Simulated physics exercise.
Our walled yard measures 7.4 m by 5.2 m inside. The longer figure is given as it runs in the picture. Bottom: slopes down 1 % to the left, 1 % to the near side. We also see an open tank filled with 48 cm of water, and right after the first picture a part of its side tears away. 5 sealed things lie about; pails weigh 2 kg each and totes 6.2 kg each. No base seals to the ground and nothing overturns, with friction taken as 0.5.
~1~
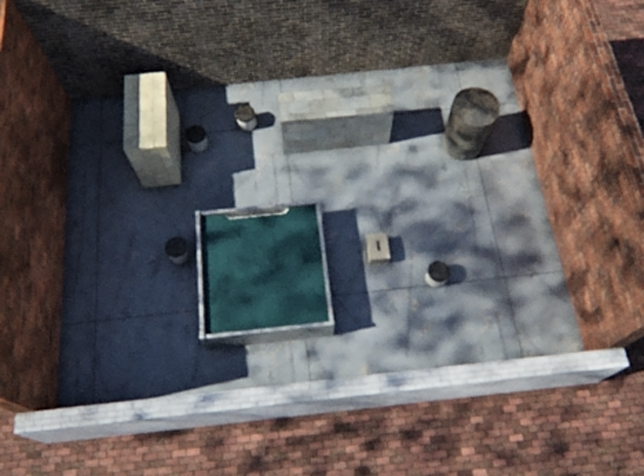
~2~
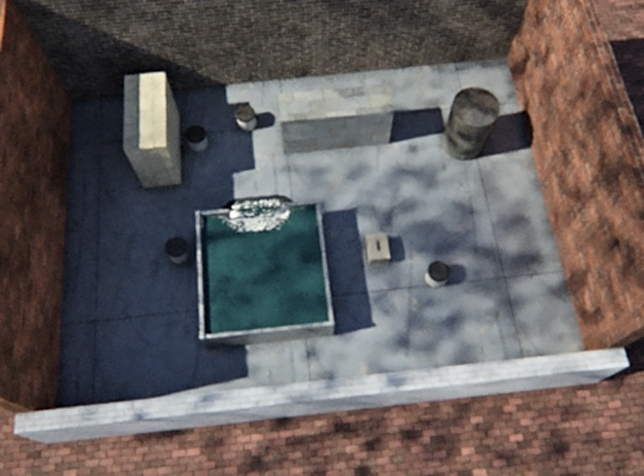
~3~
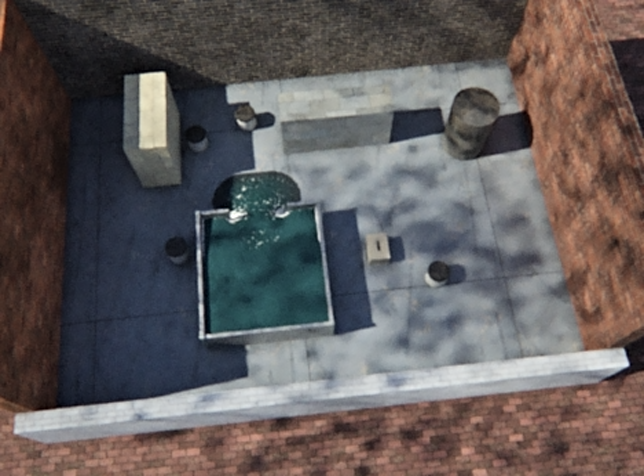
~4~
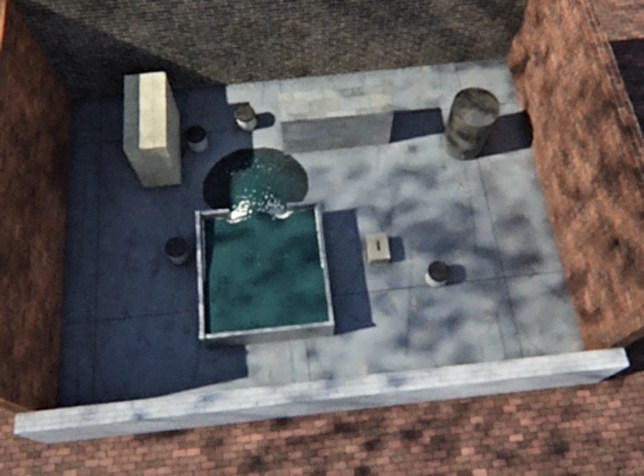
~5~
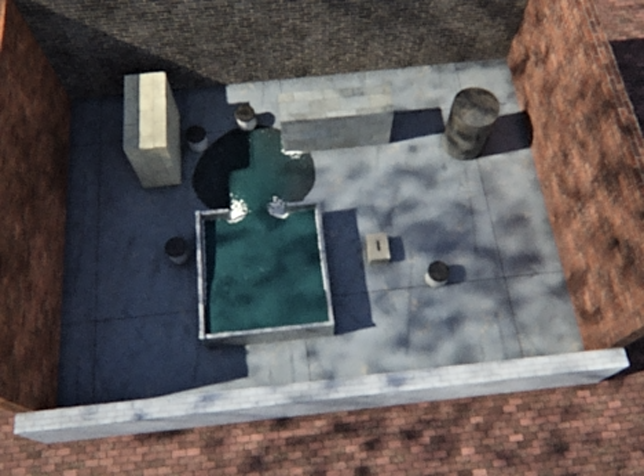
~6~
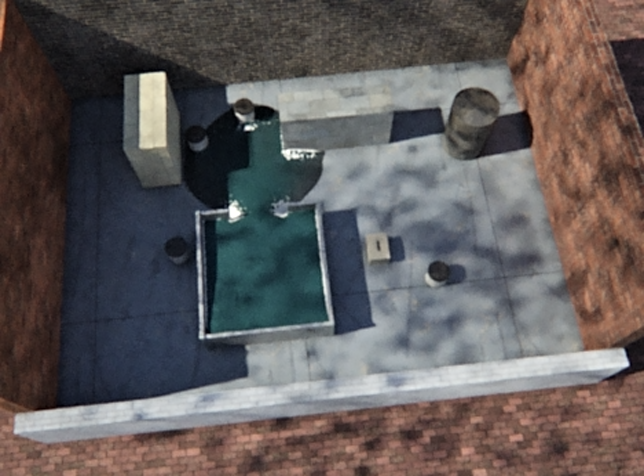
The footage shows an open tank of green water in a brick-walled yard. Water pours out through its far side and spreads in a rounded pool toward the back wall, reaching a low block and small pails, one shifting slightly.
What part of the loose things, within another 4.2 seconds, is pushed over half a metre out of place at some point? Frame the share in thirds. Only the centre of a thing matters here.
That comes to from one to two thirds.
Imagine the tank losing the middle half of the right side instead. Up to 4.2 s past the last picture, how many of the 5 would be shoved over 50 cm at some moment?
In that case the number is 2.
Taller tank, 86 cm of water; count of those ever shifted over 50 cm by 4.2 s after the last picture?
3.
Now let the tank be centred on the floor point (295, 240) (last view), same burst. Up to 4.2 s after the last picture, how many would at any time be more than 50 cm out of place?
2.
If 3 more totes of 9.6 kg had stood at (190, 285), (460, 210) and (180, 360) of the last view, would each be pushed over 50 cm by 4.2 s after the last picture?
Going through them, I'd say falls short, falls short and finally falls short.
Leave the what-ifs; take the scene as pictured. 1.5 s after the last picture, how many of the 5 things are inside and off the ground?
I get 2.
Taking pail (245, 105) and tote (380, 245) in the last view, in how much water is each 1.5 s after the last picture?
About 19 and 0 cm.
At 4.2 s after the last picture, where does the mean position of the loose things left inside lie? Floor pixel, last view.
The average lands around (253, 229).
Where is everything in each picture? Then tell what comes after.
In the first frame, a pail at (245, 113) rests on the ground; a pail at (196, 134) rests on the ground; water covers 3.1 m2; 0 of 5 have shifted.
In the second frame, a pail at (245, 113) rests on the ground; a pail at (196, 134), on the bottom; 3.5 m2 under water; 0 of 5 have shifted.
In the third frame, a pail at (245, 113), on the bottom; a pail at (196, 134) rests on the ground; 4.0 m2 under water; 0 of 5 have shifted.
In the fourth frame, a pail at (245, 113) rests on the ground; a pail at (196, 134), on the bottom; 4.7 m2 under water; 0 of 5 have shifted.
In the fifth frame, a pail at (245, 113), on the bottom; a pail at (196, 134), on the bottom; water covers 5.4 m2; 0 of 5 have shifted.
In the sixth frame, a pail at (244, 106), on the bottom, 13 cm from its start; a pail at (196, 134) rests on the ground; 6.0 m2 under water; 1 of 5 have shifted.
Then, 0.4 s after the last picture 1 of 5 are over 50 cm from their spots; 0 afloat.
Then, 1.5 s after the last picture 2 of 5 are over 50 cm from their spots; 2 afloat.
Then, 2.8 s after the last picture 2 of 5 are over 50 cm from their spots; 2 afloat.
Then, 4.2 s after the last picture 2 of 5 are over 50 cm from their spots, and 2 have been at some point; 2 afloat.
